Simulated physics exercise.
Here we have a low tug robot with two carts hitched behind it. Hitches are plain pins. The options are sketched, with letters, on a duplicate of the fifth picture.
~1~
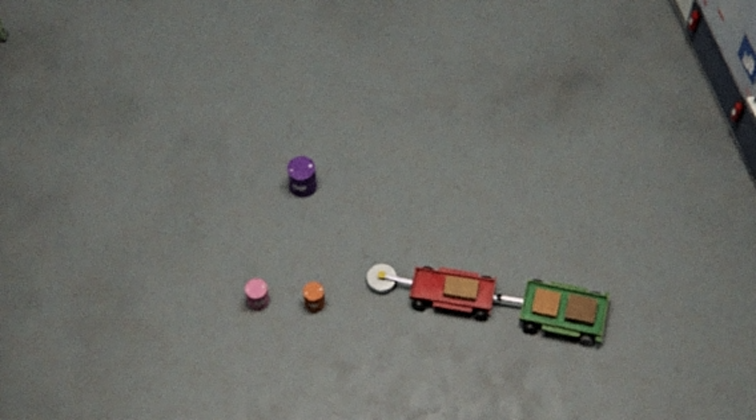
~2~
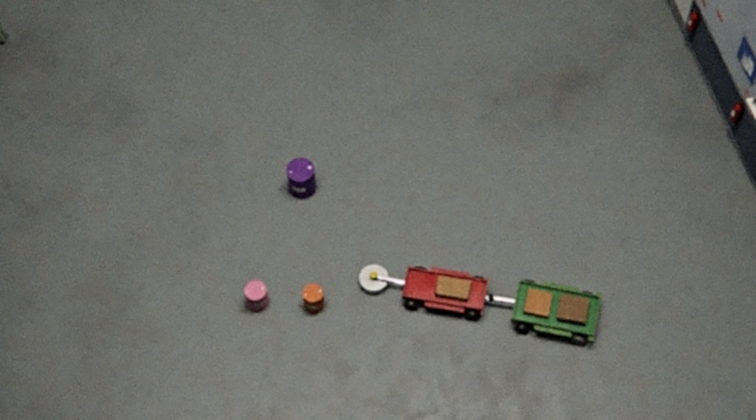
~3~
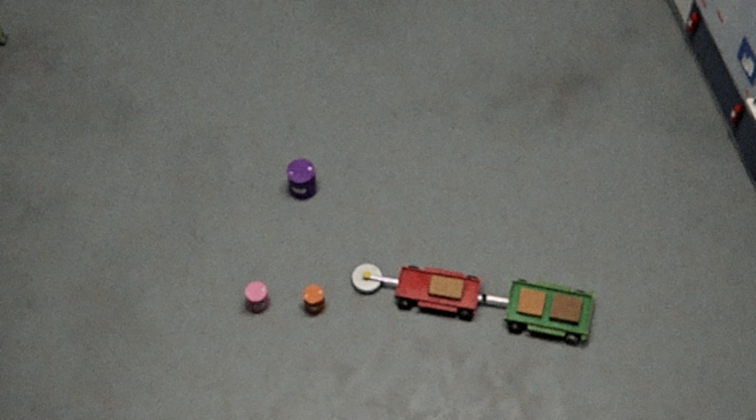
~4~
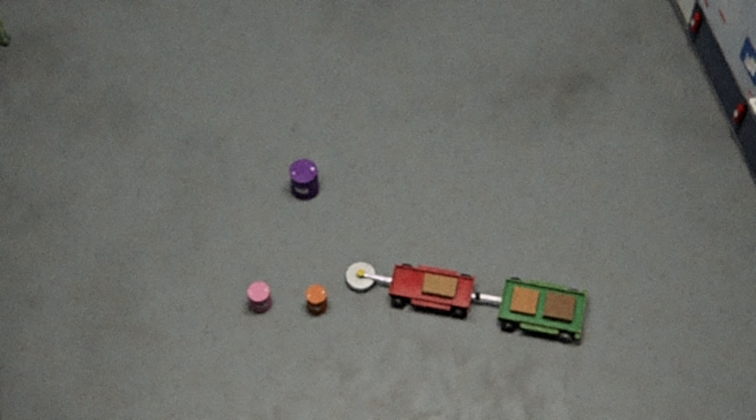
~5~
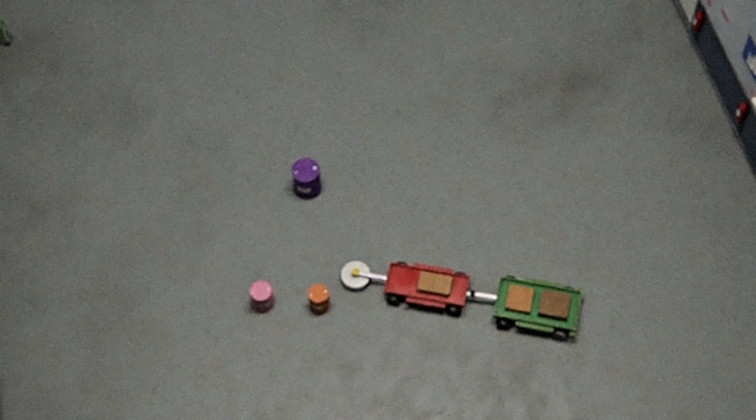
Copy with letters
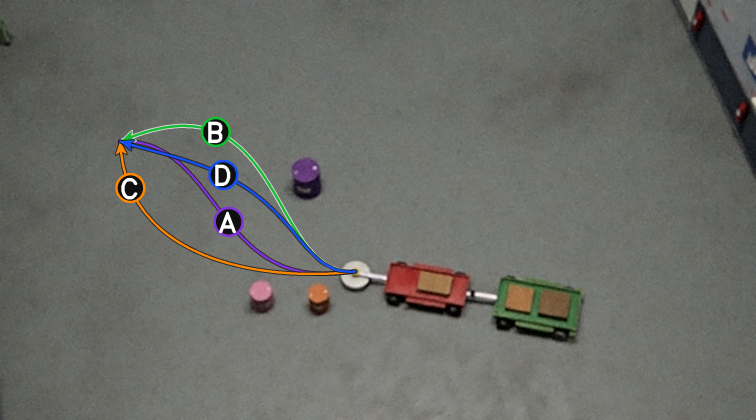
Red and green carts rolling slowly left behind a small round white robot, nearing orange and pink kegs below a purple drum.
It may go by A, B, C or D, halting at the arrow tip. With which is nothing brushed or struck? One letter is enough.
The robot should drive D.
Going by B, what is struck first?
First the purple drum.
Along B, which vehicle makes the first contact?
The red cart touches first.
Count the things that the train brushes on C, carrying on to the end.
Two.
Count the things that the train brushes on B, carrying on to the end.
One.
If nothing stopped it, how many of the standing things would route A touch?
One.
On the copy, A from (356, 271) via (226, 218) to (120, 141); B from (356, 271) via (258, 167) to (122, 141); C from (356, 271) via (198, 252) to (120, 141); D from (356, 271) via (249, 190) to (120, 141).
On D. First, robot (280, 220), last cart (437, 286).
Then, robot (200, 169), last cart (342, 250).
Finally, robot (122, 146), last cart (270, 209); nothing has been touched.
By contrast, A meets the orange keg; B meets the purple drum; C meets the pink keg and orange keg.
